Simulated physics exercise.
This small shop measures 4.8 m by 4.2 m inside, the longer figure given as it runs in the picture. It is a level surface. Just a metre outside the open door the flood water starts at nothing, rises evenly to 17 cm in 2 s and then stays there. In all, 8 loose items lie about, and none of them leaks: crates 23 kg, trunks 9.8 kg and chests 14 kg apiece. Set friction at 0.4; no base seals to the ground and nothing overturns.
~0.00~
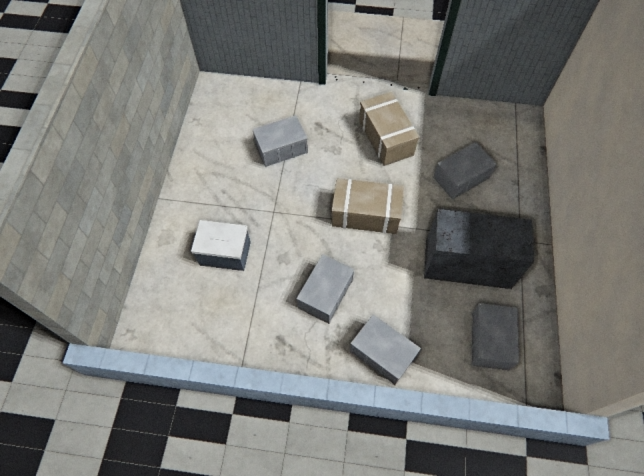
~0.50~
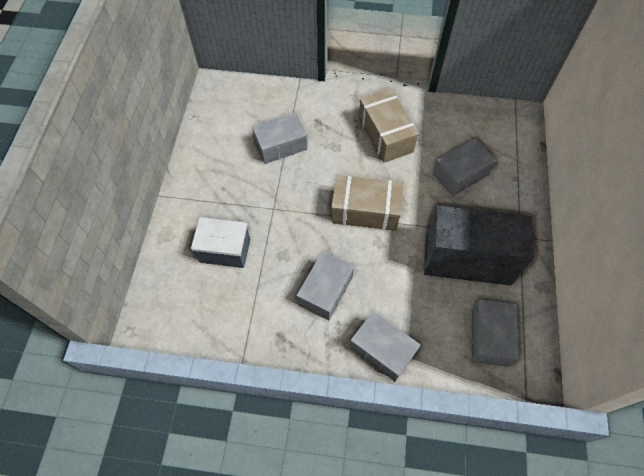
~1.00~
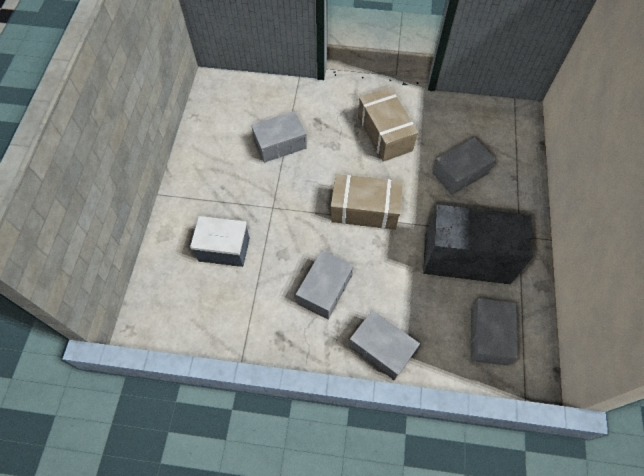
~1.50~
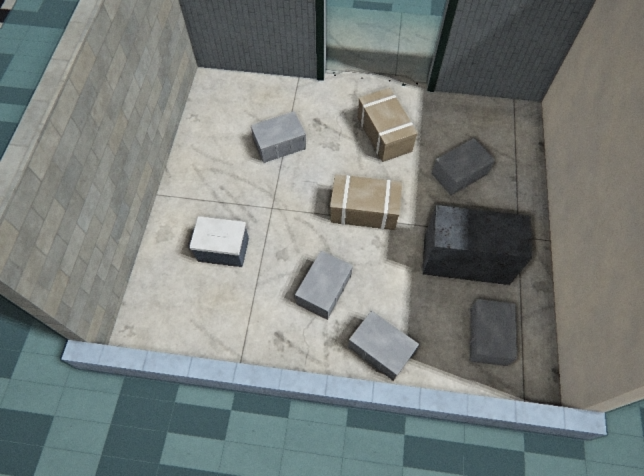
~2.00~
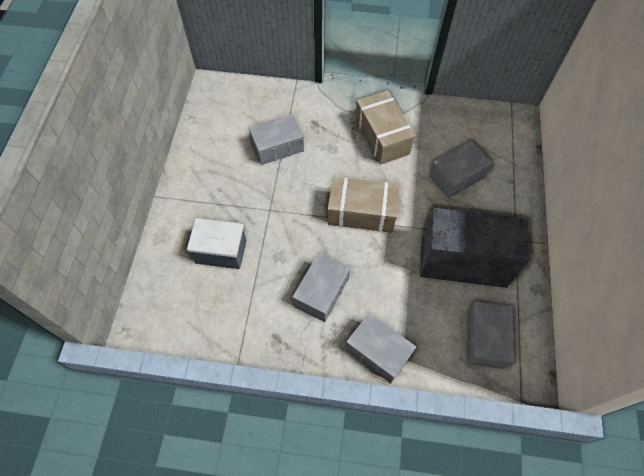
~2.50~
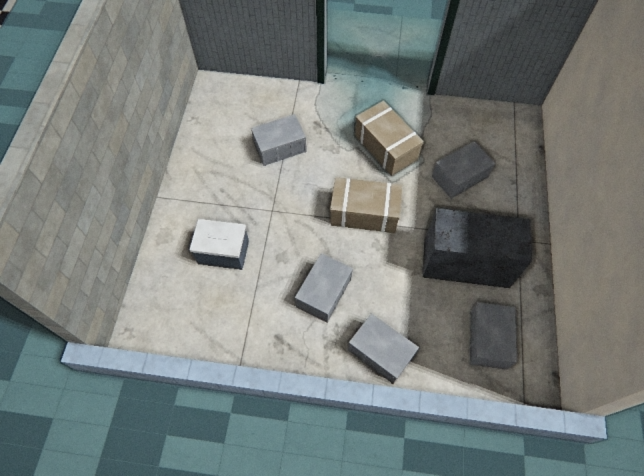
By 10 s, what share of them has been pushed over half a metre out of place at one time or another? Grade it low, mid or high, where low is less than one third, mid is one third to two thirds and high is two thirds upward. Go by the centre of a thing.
Grade: Low.
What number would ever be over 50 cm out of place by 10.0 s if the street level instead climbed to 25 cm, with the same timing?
Then 8.
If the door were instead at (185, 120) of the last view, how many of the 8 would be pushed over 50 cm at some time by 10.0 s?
Result: 2 of them.
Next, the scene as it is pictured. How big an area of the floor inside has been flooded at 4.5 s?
Near 10.5 m2 in all.
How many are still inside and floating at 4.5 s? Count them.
The count is 1.
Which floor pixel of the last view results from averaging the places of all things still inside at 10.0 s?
It works out to somewhere near (368, 268) on the floor.
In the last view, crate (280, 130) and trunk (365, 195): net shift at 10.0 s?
Shifts: 0 cm / 150 cm.
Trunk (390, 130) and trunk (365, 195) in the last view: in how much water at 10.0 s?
Some 10 cm at the first, some 9 cm at the second.
After 3.5 s 1 of 8 are over 50 cm from their spots; 1 afloat.
After 4.5 s 2 of 8 are over 50 cm from their spots; 1 afloat.
After 7.0 s 2 of 8 are over 50 cm from their spots; 2 afloat.
After 10.0 s 2 of 8 are over 50 cm from their spots, and 2 have been at some point; 2 afloat.
